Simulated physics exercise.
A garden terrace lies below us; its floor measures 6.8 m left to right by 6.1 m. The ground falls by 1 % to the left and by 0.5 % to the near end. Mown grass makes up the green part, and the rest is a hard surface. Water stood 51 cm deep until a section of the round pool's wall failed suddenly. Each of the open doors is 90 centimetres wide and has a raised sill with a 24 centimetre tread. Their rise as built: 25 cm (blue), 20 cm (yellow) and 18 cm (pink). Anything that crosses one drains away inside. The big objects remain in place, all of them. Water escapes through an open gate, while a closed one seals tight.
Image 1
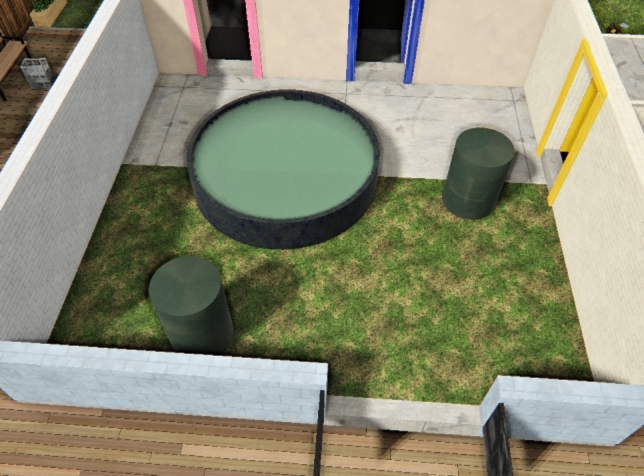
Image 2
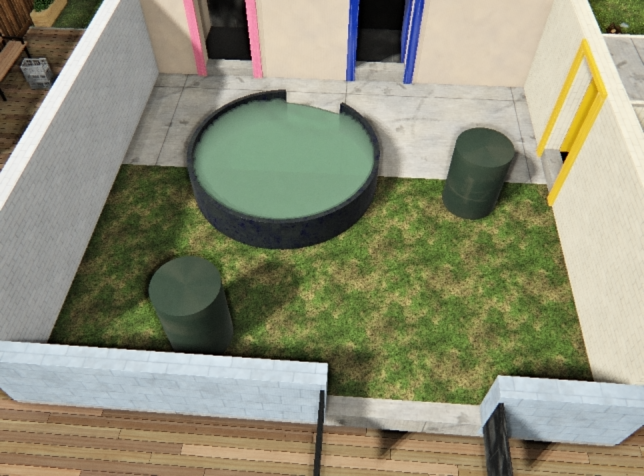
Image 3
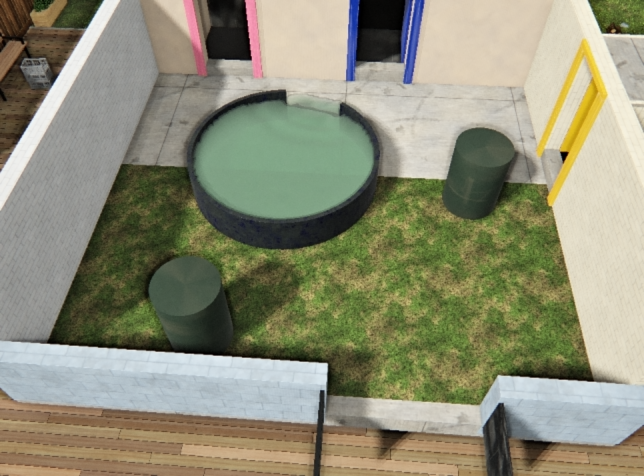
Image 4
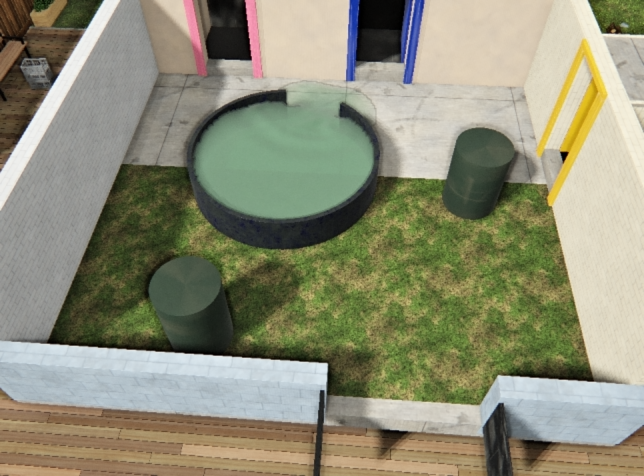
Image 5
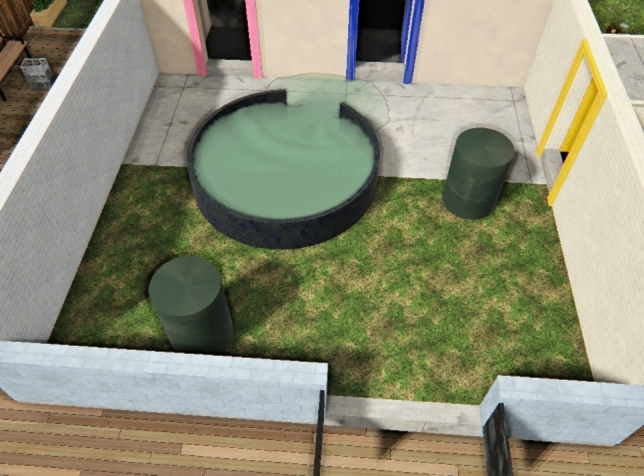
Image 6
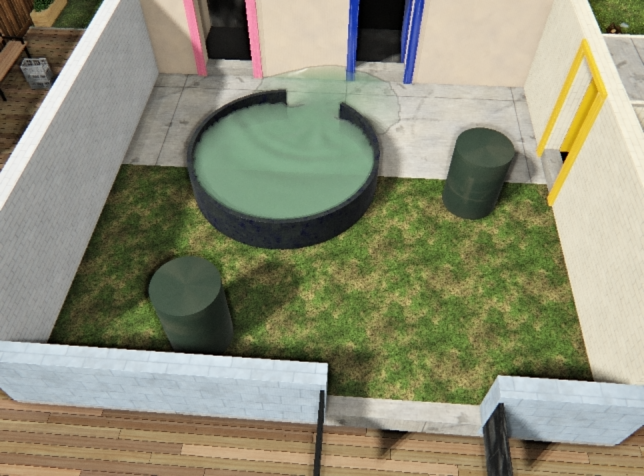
At the start, still green water fills a round, dark-walled pool on a walled terrace of grass and paving, with two green barrels nearby. A gap opens in the pool's far side, and water pours through, rippling the surface behind it. The thin sheet spreads across the paving and reaches the blue door.
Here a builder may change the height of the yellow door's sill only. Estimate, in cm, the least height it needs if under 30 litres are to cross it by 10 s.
I would say 6.5 cm.
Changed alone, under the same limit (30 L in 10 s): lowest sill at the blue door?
Blue: Roughly 19 cm.
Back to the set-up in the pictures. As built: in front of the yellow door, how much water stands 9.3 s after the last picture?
9.0 cm.
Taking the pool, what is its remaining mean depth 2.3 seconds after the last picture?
Roughly 32 cm.
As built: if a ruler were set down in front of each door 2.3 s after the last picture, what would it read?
In cm: Blue 22, yellow 8, pink 8.
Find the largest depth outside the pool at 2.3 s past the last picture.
Around 30 centimetres.
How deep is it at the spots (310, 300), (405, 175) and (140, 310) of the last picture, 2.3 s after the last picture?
Depth: About 0, 0, 0 cm.
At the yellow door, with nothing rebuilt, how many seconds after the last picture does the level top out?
At about 2.8 s.
Then, 0.7 s after the last picture water covers 10 % of the floor, deepest (35 cm) near (321, 84); it has not reached the yellow door.
Then, 2.3 s after the last picture water covers 35 % of the floor, deepest (30 cm) near (321, 84); 8 cm at the yellow door, 0 litres in over its 20 cm sill.
Then, 9.3 s after the last picture water covers 95 % of the floor, deepest (12 cm) near (330, 90); 9 cm at the yellow door, 0 litres in over its 20 cm sill.
At the yellow door as built, the water peaked near 11 cm, 2.9 s after the last picture.
With a sill of 5.5 cm, 46 litres would have come in within the 10 s; with 8 cm, 16 litres. So under 30 litres takes about 6.5 cm.
